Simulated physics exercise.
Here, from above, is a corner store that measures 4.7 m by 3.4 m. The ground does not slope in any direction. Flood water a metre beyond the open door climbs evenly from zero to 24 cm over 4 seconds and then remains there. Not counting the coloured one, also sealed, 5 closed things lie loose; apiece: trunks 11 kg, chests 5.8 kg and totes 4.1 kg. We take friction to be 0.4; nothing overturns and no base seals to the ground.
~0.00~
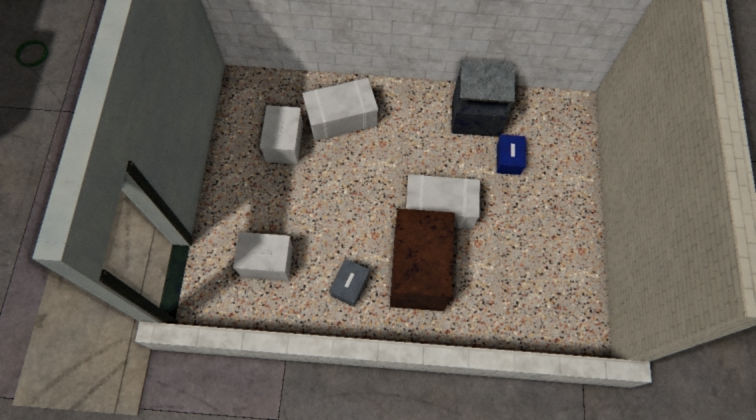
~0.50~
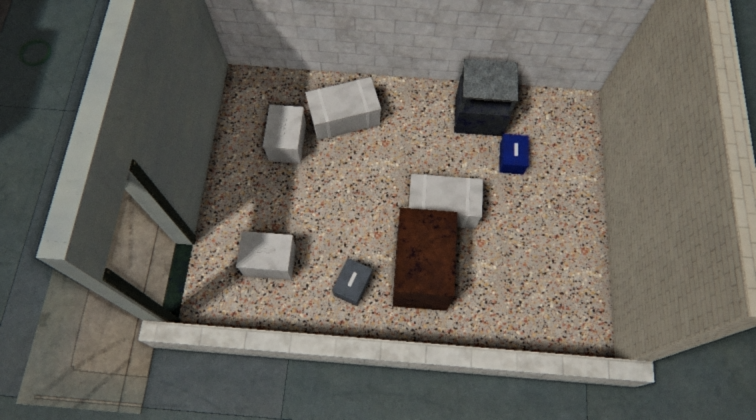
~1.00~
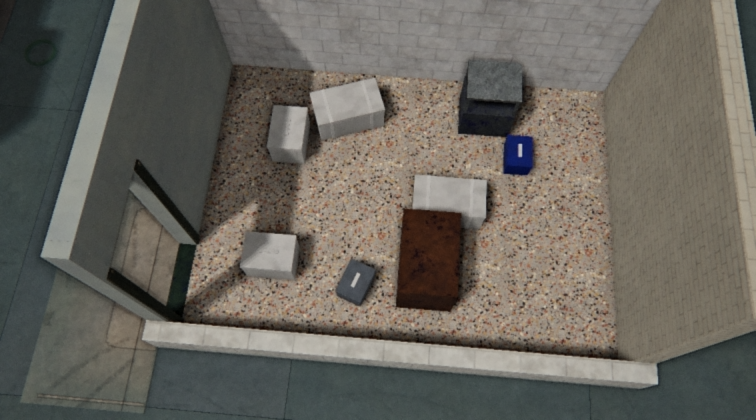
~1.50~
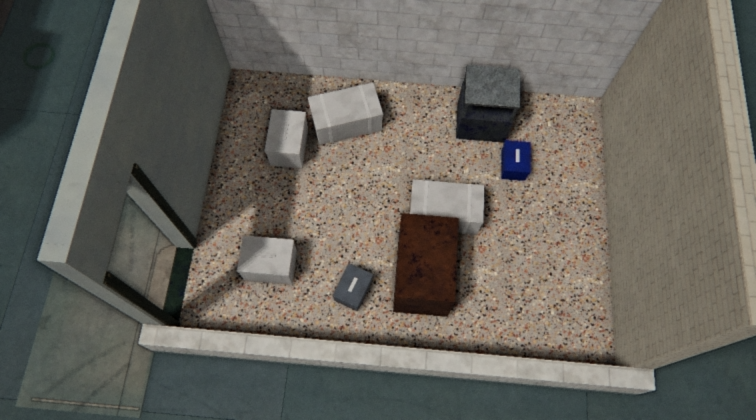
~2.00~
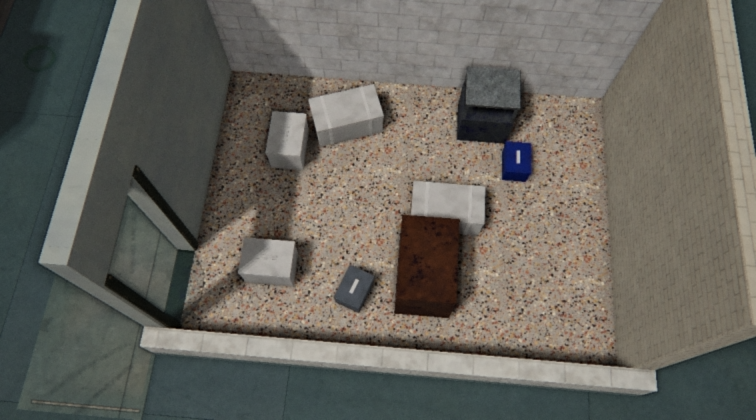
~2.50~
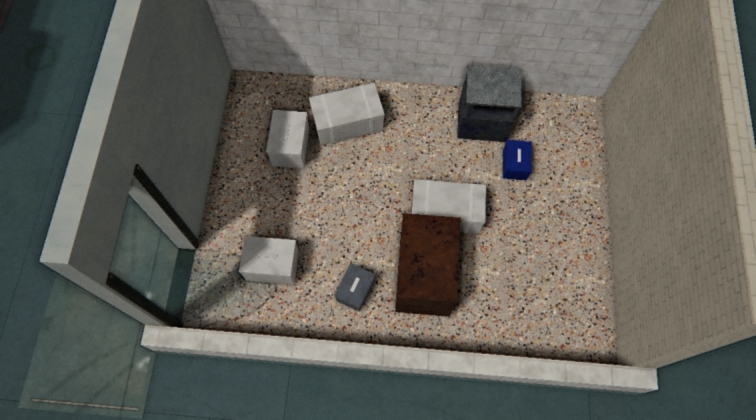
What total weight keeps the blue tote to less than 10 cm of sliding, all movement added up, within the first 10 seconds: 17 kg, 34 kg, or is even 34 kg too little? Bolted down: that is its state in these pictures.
17 kg is enough.
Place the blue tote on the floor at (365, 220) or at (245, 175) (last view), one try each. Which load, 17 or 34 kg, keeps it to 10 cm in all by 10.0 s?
For the first spot only the heavier suffices, for the second the lighter suffices.
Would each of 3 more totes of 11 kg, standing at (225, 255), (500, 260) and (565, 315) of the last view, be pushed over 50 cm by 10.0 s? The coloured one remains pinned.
In that order: More, short of it, more.
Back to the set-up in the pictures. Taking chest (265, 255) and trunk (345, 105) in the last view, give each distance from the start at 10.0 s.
They sit 200 cm and 120 cm away, in the order given.
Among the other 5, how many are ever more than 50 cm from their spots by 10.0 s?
It works out to 3.
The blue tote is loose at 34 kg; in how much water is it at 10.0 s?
Depth: Approx. 8 cm.
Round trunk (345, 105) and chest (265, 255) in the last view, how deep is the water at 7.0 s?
Depth approx. 3 cm / 8 cm.
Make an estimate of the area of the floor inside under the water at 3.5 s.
Close to 2.5 m2, I'd say.
After 3.5 s the blue tote would be 0 cm from its start with 17 kg and 0 cm from its start with 34 kg; 0 cm of water round it then.
After 4.5 s the blue tote would be 0 cm from its start with 17 kg and 0 cm from its start with 34 kg; 0 cm of water round it then.
After 7.0 s the blue tote would be 0 cm from its start with 17 kg and 0 cm from its start with 34 kg; 2 cm of water round it then.
After 10.0 s the blue tote would be 0 cm from its start with 17 kg and 0 cm from its start with 34 kg; 8 cm of water round it then.
